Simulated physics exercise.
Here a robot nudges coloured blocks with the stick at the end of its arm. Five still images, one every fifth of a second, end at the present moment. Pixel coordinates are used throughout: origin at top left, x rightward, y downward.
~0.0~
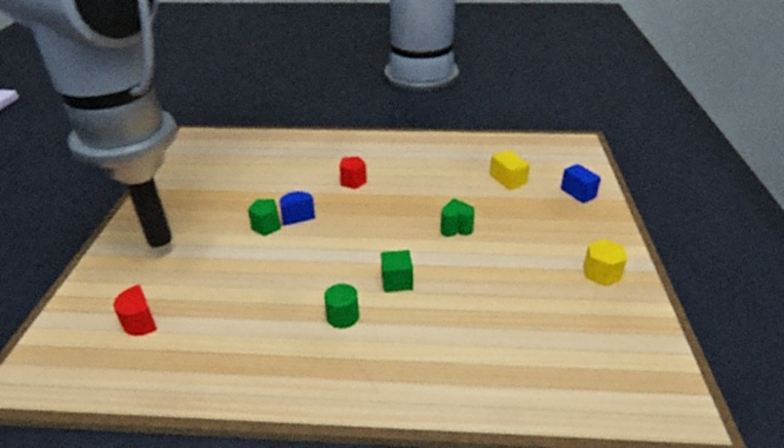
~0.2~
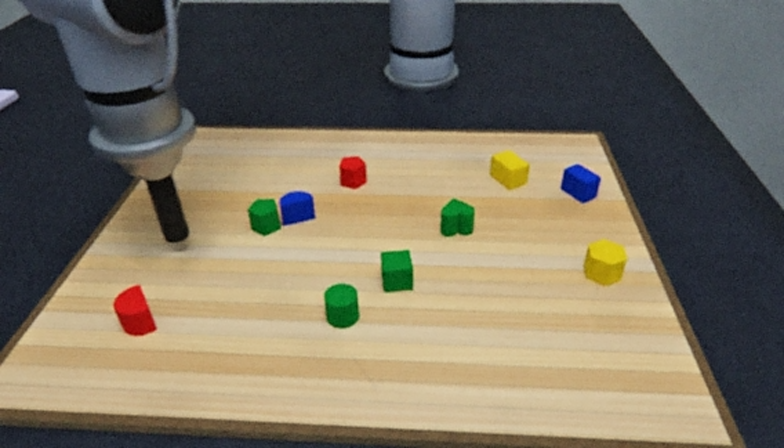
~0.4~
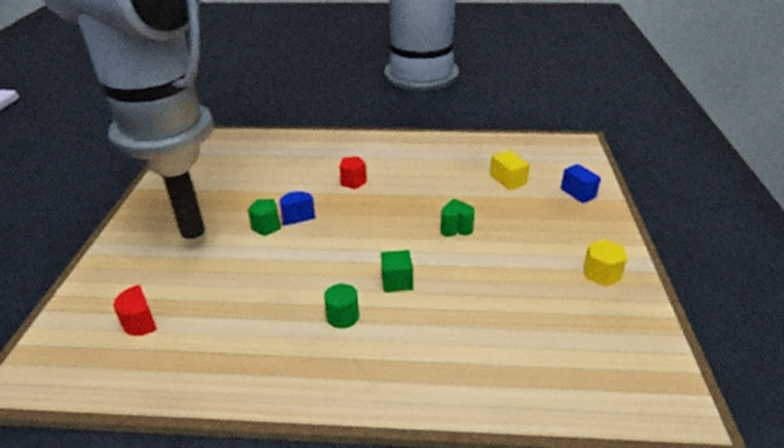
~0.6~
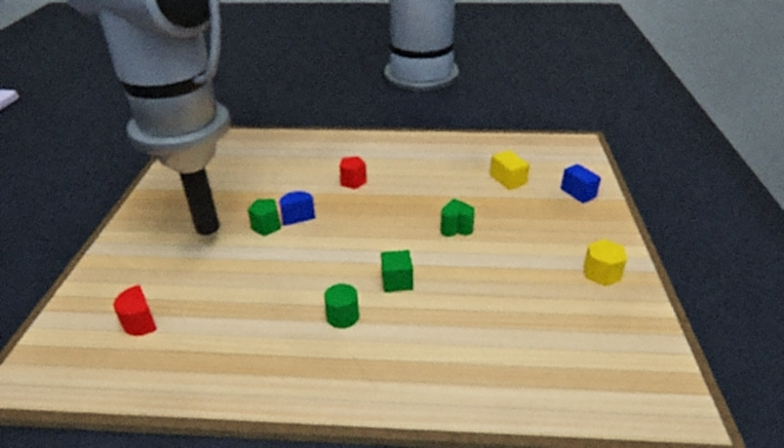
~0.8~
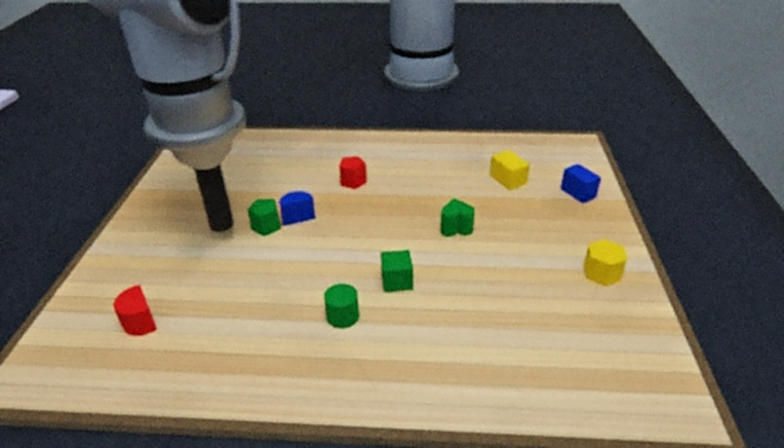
Robot arm moving its black stick slowly rightward over a wooden board towards a green block, the scattered coloured blocks staying still.
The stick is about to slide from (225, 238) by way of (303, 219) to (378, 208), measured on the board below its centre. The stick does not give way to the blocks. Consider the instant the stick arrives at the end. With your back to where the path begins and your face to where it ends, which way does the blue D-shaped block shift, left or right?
It's pushed right.
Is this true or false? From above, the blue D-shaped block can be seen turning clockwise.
False - the claim does not hold.
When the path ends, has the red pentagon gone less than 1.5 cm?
I'd say yes.
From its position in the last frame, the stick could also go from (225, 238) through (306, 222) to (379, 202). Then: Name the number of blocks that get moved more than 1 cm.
Answer: Two blocks.
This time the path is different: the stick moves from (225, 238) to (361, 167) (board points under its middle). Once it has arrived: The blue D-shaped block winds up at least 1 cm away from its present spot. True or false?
My answer: True.
The first path, step by step. One third of the way, stick (275, 212); green pentagon (299, 203), turned 45° clockwise; blue D-shaped block (324, 194), turned 60° anticlockwise.
Two thirds of the way, stick (327, 202); green pentagon (336, 206); blue D-shaped block (350, 191).
At the end, stick (377, 196); green pentagon (339, 207), turned 130° clockwise; blue D-shaped block (400, 188), turned 105° anticlockwise; red pentagon not moved.
